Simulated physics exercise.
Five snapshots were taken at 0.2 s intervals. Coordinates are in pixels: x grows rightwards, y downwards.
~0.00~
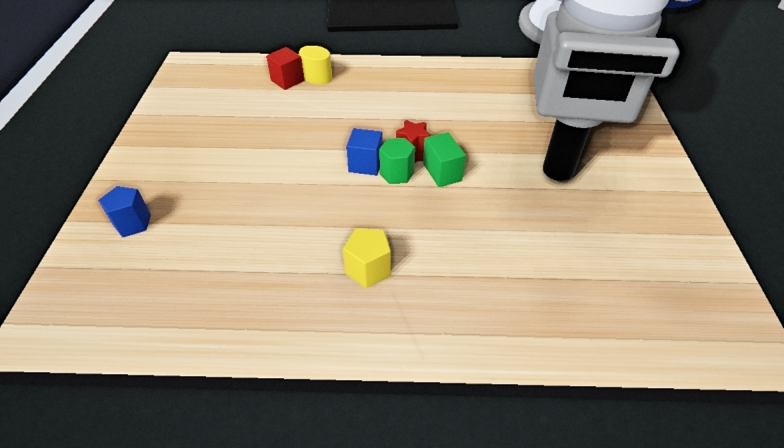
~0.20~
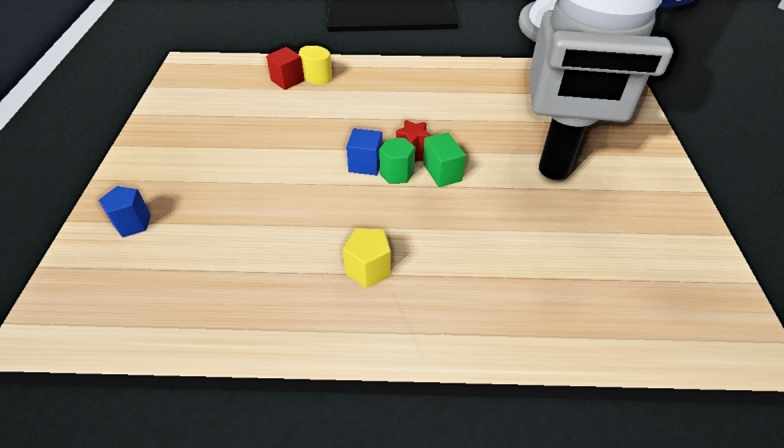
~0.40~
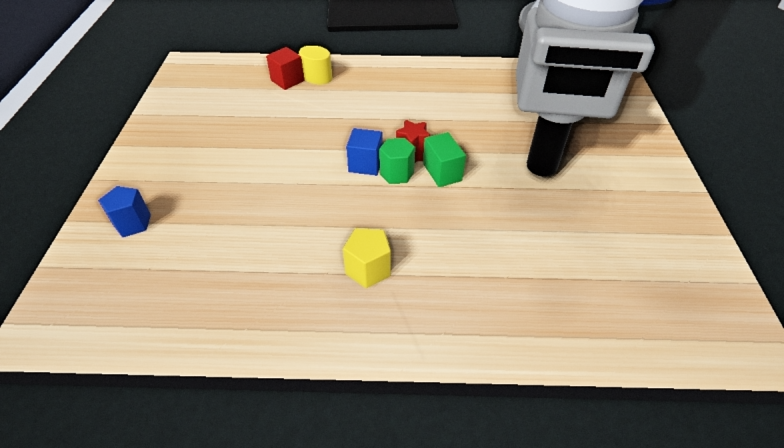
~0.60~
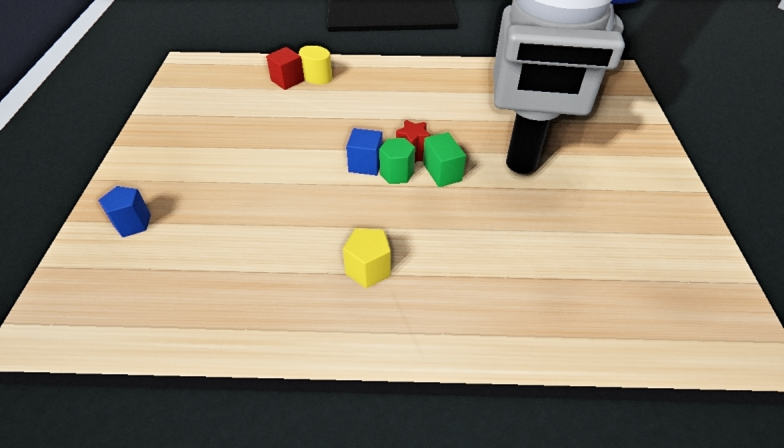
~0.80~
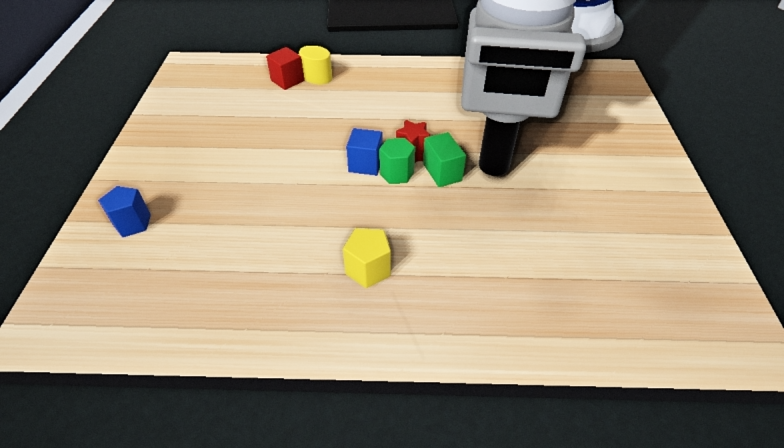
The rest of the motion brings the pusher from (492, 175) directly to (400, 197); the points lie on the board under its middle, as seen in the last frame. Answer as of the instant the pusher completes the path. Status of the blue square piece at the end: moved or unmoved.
Well, the blue square piece shifts from its place.
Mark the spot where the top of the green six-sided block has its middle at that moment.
Put as a pixel place, it's (360, 142).
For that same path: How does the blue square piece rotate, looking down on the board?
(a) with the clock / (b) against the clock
a.
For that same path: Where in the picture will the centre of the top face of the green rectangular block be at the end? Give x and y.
Most likely (388, 152).
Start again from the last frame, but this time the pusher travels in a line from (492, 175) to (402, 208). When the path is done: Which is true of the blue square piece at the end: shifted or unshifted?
That block moves.
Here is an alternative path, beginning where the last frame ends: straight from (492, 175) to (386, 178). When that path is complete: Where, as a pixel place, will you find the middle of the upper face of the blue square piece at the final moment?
The middle of its upper face should be somewhere near (305, 129).
The first path, step by step. One third of the way, pusher (463, 175); green rectangular block (436, 148), turned 30° clockwise.
Two thirds of the way, pusher (432, 182); blue square piece (352, 134), turned 25° clockwise; green six-sided block (378, 145), turned 15° clockwise; red star (410, 128); green rectangular block (410, 151), turned 60° clockwise.
At the end, pusher (400, 190); blue square piece (340, 127), turned 45° clockwise; green six-sided block (360, 142), turned 30° clockwise; red star (408, 128), turned 20° clockwise; green rectangular block (388, 152), turned 75° clockwise.
